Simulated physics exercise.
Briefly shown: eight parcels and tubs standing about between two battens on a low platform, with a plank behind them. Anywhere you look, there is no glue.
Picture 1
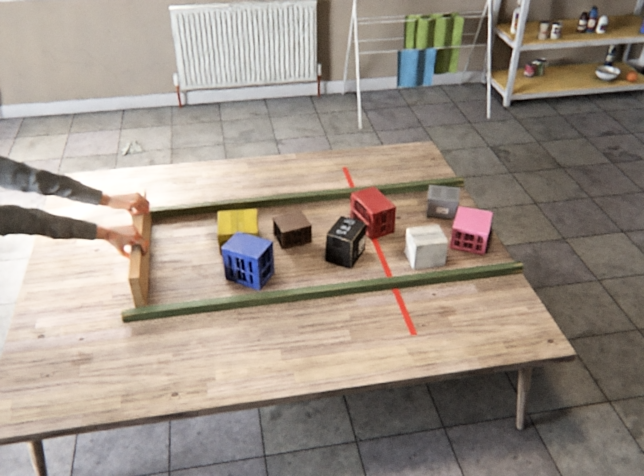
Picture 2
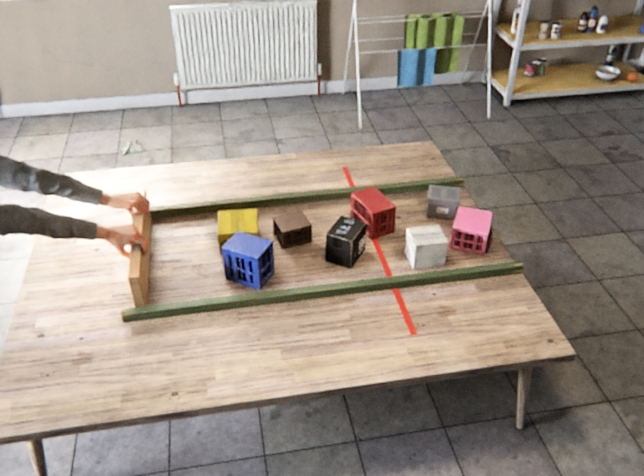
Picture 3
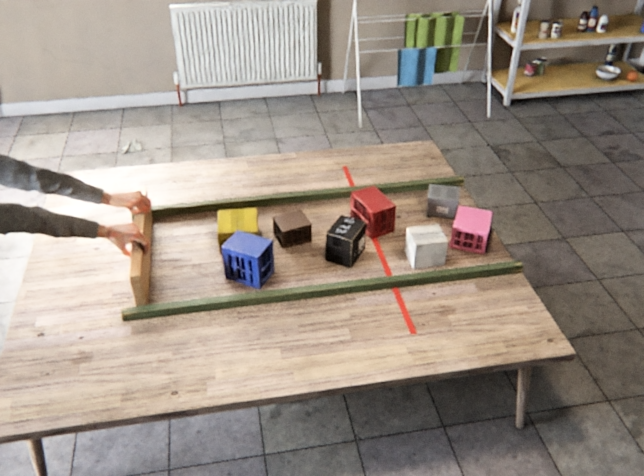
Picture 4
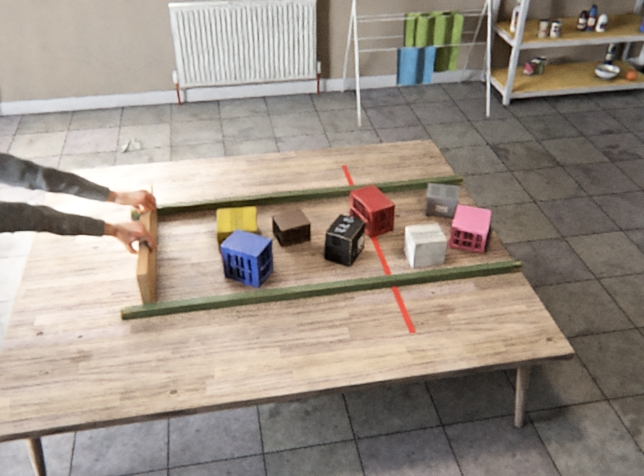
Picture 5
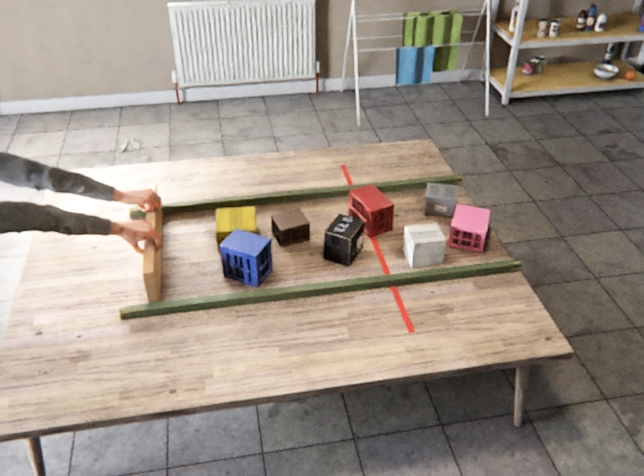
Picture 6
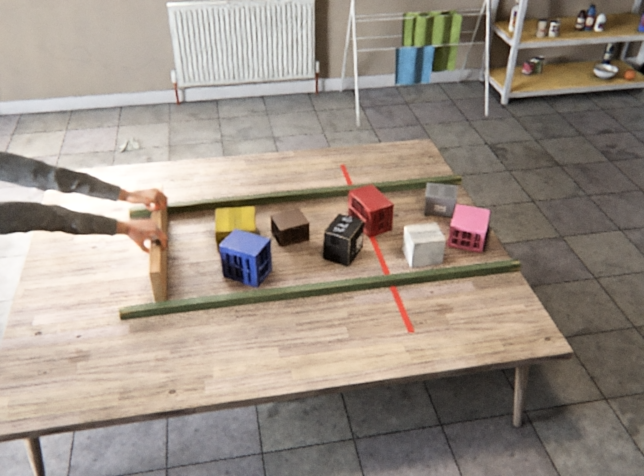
Two hands hold a wooden plank upright at the left of a pale wooden table, seen from above in a grey-tiled room with a radiator and shelves behind. Between two green battens stand yellow, blue, brown and black blocks, then red, white, grey and pink ones around or beyond a red tape line. The hands slide the plank slightly right, while the blocks stay put.
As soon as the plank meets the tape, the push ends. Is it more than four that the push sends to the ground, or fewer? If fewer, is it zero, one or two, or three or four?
Fewer - zero.
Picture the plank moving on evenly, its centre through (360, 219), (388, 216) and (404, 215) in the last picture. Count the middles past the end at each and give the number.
Taking the three positions in turn, the counts come to 0, 1 and 1.
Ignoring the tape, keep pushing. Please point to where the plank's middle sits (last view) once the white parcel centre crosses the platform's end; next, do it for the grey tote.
At (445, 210) for the white parcel; at (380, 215) for the grey tote.
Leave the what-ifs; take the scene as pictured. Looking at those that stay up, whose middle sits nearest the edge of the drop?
The grey tote ends nearest.
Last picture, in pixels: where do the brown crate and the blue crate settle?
In the last picture, roughly (419, 213) and (402, 250).
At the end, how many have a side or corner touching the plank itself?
Total: 2.
Soon after, none off yet; pink crate at rest near (469, 228); grey tote at rest near (440, 201); white parcel at rest near (423, 245).
At rest, the number that fall off is zero.
